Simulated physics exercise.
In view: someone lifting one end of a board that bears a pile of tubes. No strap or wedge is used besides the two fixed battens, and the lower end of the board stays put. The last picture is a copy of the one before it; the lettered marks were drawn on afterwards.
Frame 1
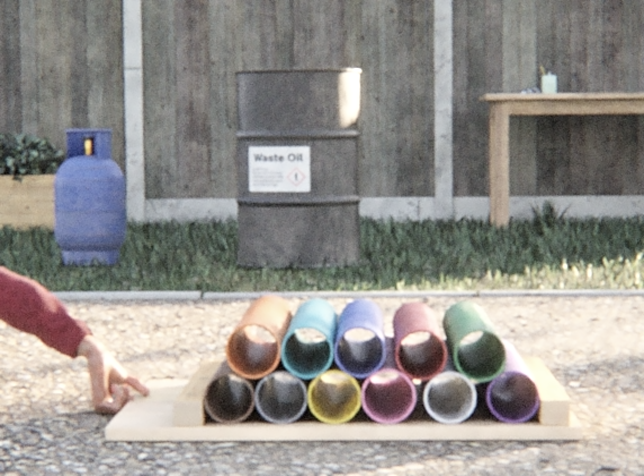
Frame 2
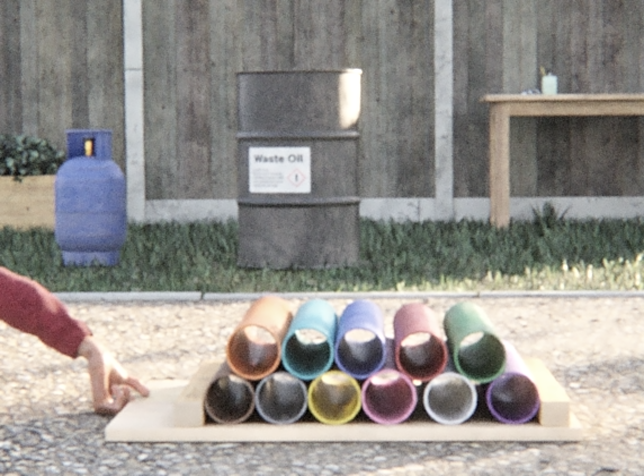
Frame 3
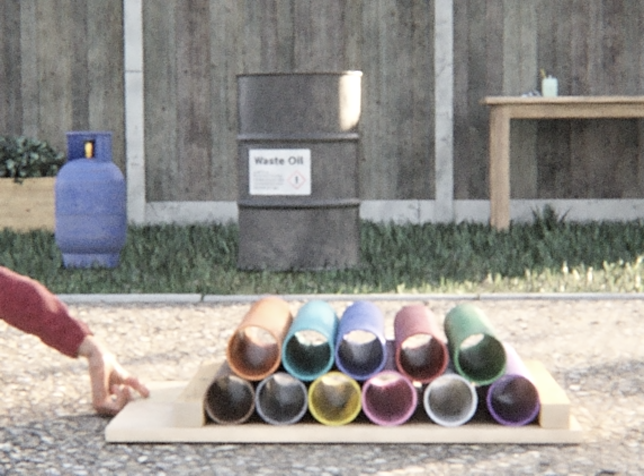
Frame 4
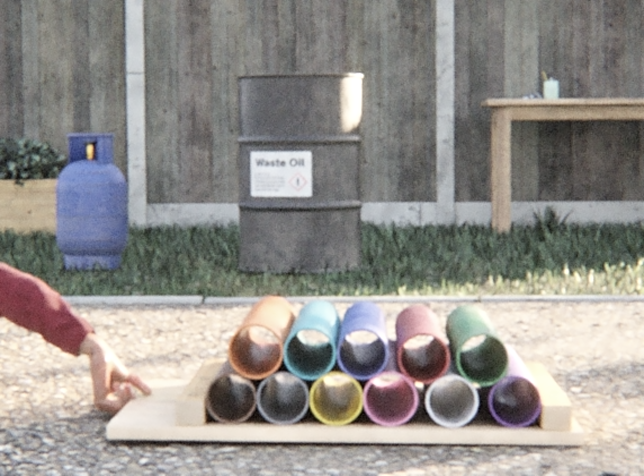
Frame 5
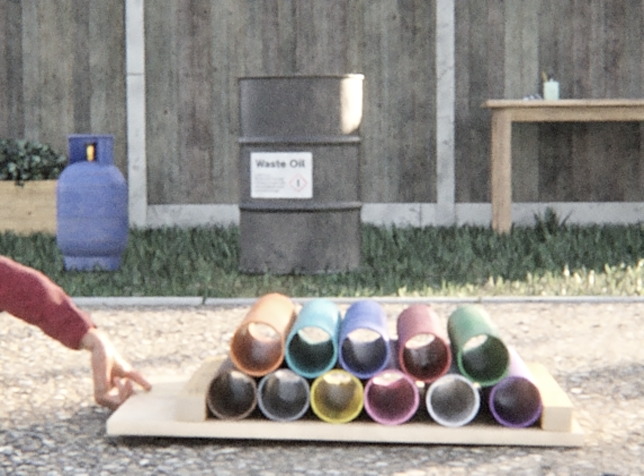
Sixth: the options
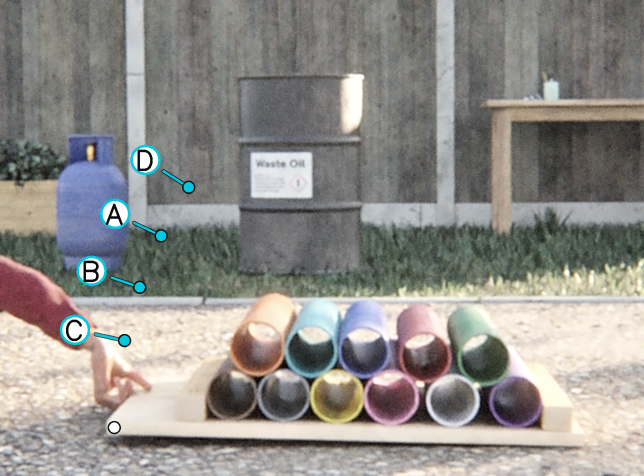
A hand at the left held the end of a pale wooden board stacked with two rows of colourful tubes and raised it very slightly, while the tubes stayed in their pile.
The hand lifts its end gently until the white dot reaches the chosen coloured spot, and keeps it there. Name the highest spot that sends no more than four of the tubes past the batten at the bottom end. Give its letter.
At most to A.
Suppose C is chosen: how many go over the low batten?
The count is none.
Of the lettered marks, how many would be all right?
Three of the four.
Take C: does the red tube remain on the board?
Yes, with C.
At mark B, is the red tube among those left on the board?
Yes.
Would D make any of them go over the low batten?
Yes, at D.
On the marked copy, A at (161, 236); B at (140, 287); C at (125, 340); D at (188, 187); the white dot at (114, 428).
Following A. Soon after the start, board at 16°.
Later, board at 26°.
In the end, board at 26°, none over the low batten.
As for the rest, B none over the low batten; C none over the low batten; D five over the low batten.
